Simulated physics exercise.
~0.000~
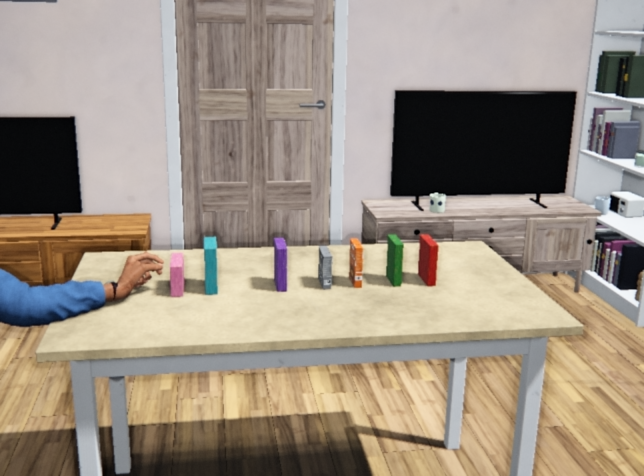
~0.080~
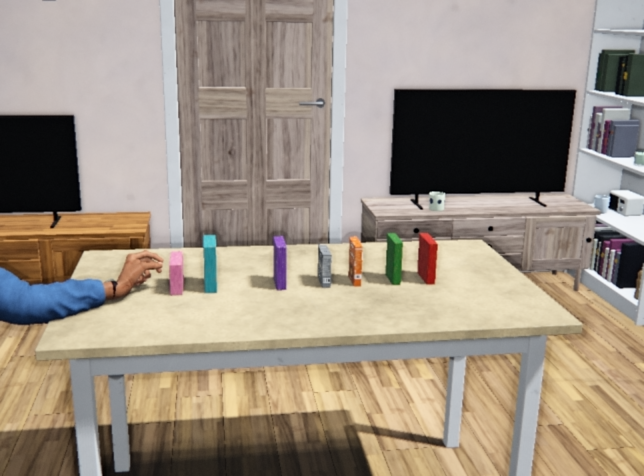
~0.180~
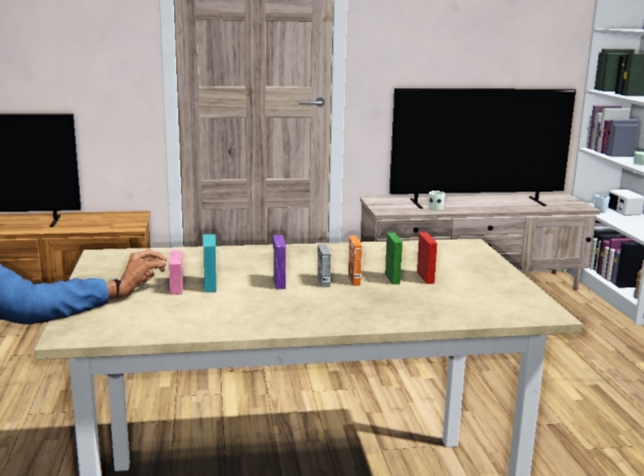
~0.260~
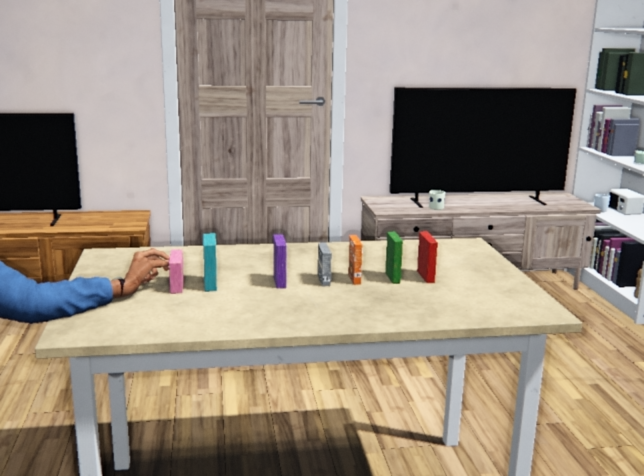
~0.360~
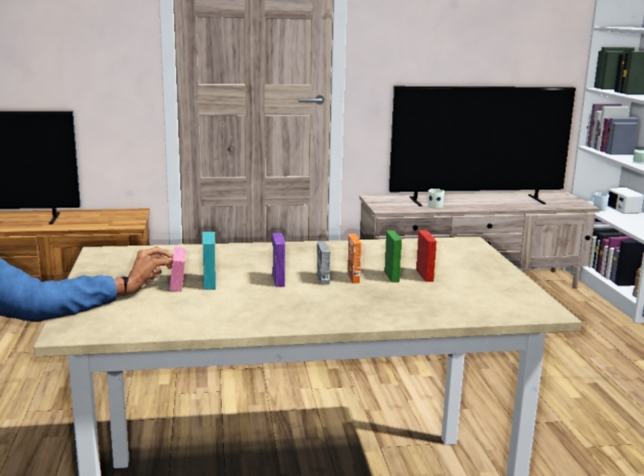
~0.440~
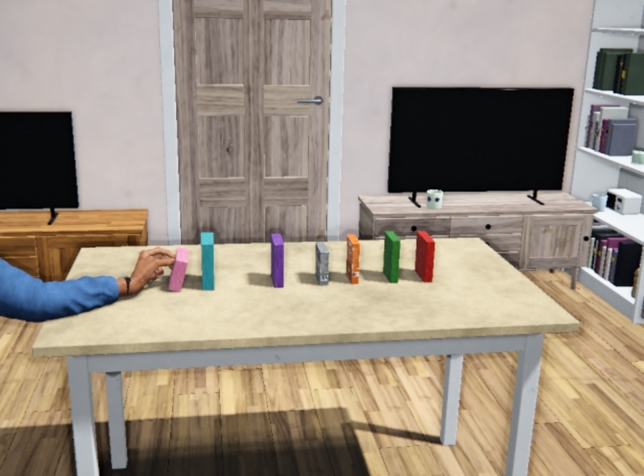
On a table, a hand tilts a pink block slightly right toward a turquoise block.
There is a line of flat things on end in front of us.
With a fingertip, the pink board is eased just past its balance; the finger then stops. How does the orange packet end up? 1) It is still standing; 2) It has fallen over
1.
After 0.54 s, pink board 26° over.
After 0.64 s, pink board 42° over.
After 0.74 s, pink board 46° over; turquoise board tipped 3° from how it was.
After 1.14 s, pink board 47° over; turquoise board tipped 4° from how it was.
At rest (1.6 s), left askew, turquoise board; the other 4 in place. Seen from the same camera at the end, orange packet near (353, 259).
